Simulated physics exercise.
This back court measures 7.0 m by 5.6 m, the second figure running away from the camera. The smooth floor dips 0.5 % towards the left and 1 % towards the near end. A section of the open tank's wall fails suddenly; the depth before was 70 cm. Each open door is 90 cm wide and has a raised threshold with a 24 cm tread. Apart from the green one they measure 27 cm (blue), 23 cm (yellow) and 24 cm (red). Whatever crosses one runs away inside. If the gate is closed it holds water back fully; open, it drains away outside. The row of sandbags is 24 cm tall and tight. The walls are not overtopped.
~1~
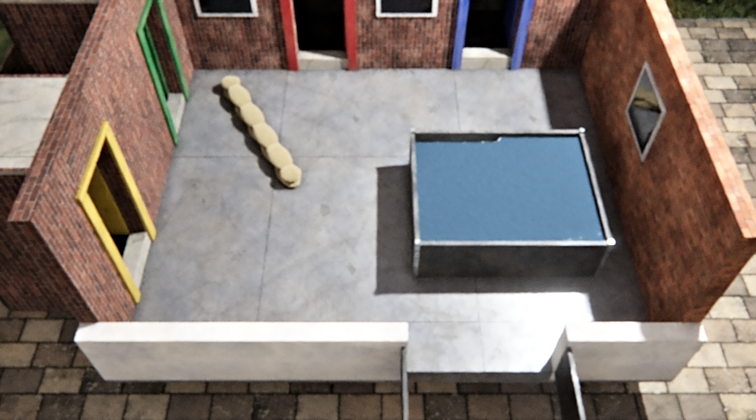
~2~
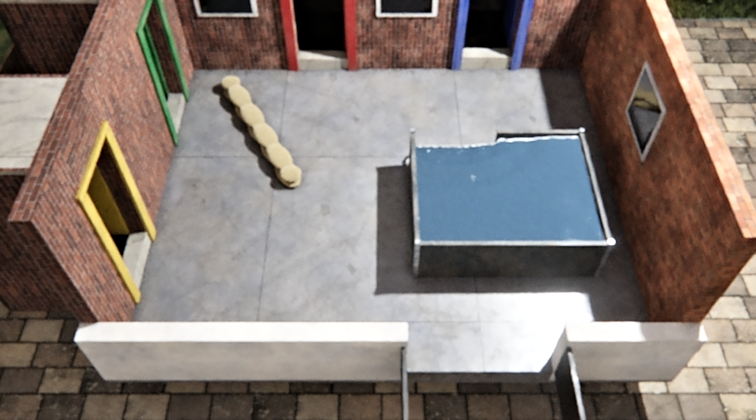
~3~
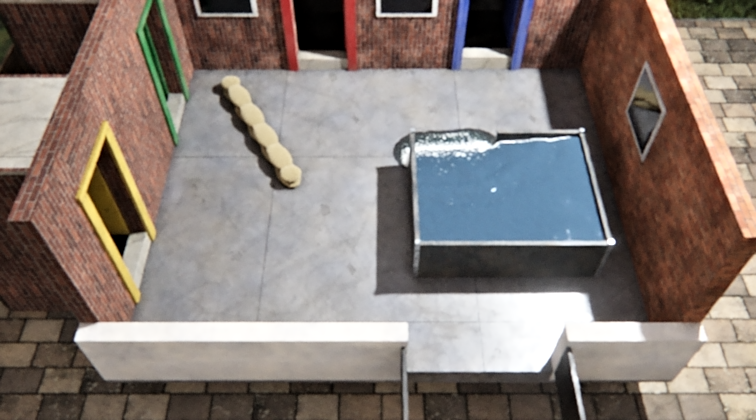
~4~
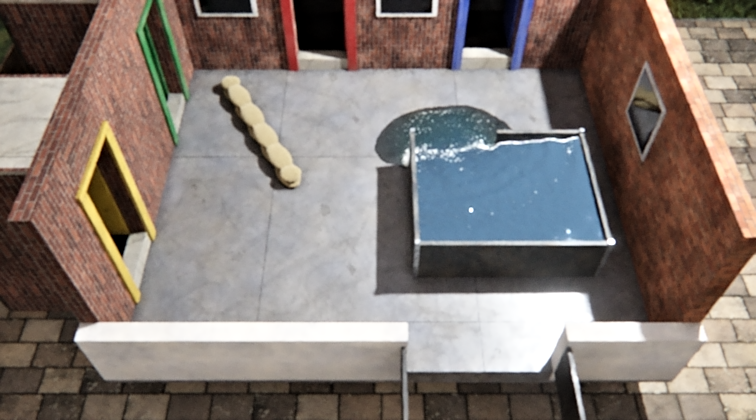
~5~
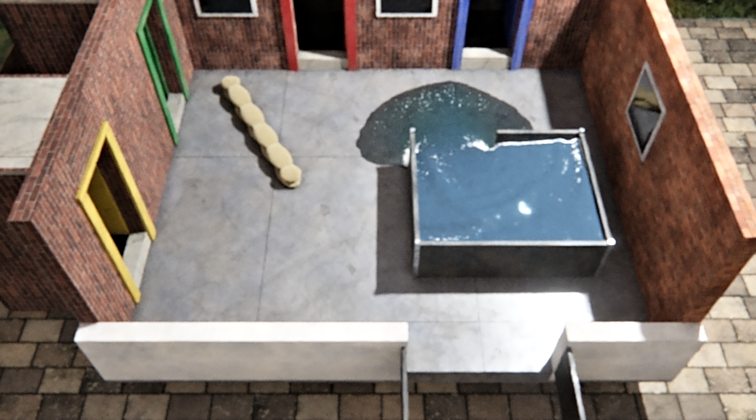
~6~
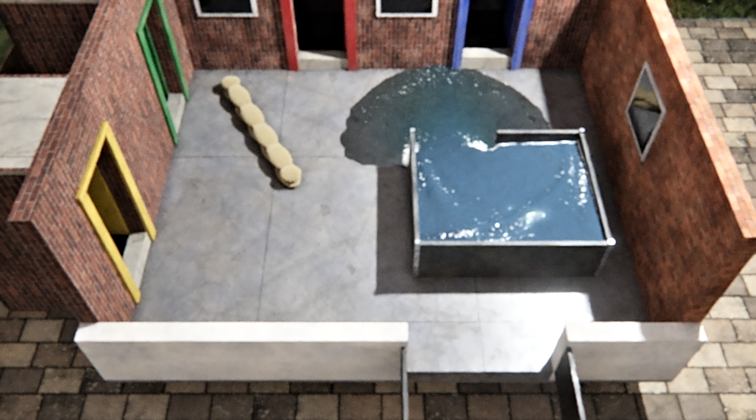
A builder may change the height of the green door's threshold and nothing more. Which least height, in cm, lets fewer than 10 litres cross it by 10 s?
Close to 8 cm is just enough.
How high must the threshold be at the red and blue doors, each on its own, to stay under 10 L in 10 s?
About 18 cm at red and 28 cm at blue.
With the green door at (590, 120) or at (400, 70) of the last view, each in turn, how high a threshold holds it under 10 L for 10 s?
About 14.0 and 33 cm.
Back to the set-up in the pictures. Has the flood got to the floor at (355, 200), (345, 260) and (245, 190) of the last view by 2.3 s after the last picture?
In turn: Dry, dry, still dry.
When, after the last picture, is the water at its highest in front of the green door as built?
Near 3.0 s.
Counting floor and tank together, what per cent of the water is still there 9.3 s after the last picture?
Roughly 96 in a hundred.
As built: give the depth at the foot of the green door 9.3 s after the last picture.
About 5.5 cm.
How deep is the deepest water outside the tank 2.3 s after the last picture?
About 42 cm.
Then, 0.7 s after the last picture water covers 25 % of the floor, deepest (38 cm) near (423, 76); it has not reached the green door.
Then, 2.3 s after the last picture water covers 40 % of the floor, deepest (42 cm) near (194, 70); 9 cm at the green door, 0 litres in over its 19 cm threshold.
Then, 9.3 s after the last picture water covers 95 % of the floor, deepest (16 cm) near (124, 355); 5 cm at the green door, 0 litres in over its 19 cm threshold.
At the green door as built, the water peaked near 11 cm, 3.1 s after the last picture.
Run again over the same 10 s with other heights there, 20 litres in over 6.5 cm, 4 litres over 10 cm. The limit of 10 litres is kept from about 8 cm up.
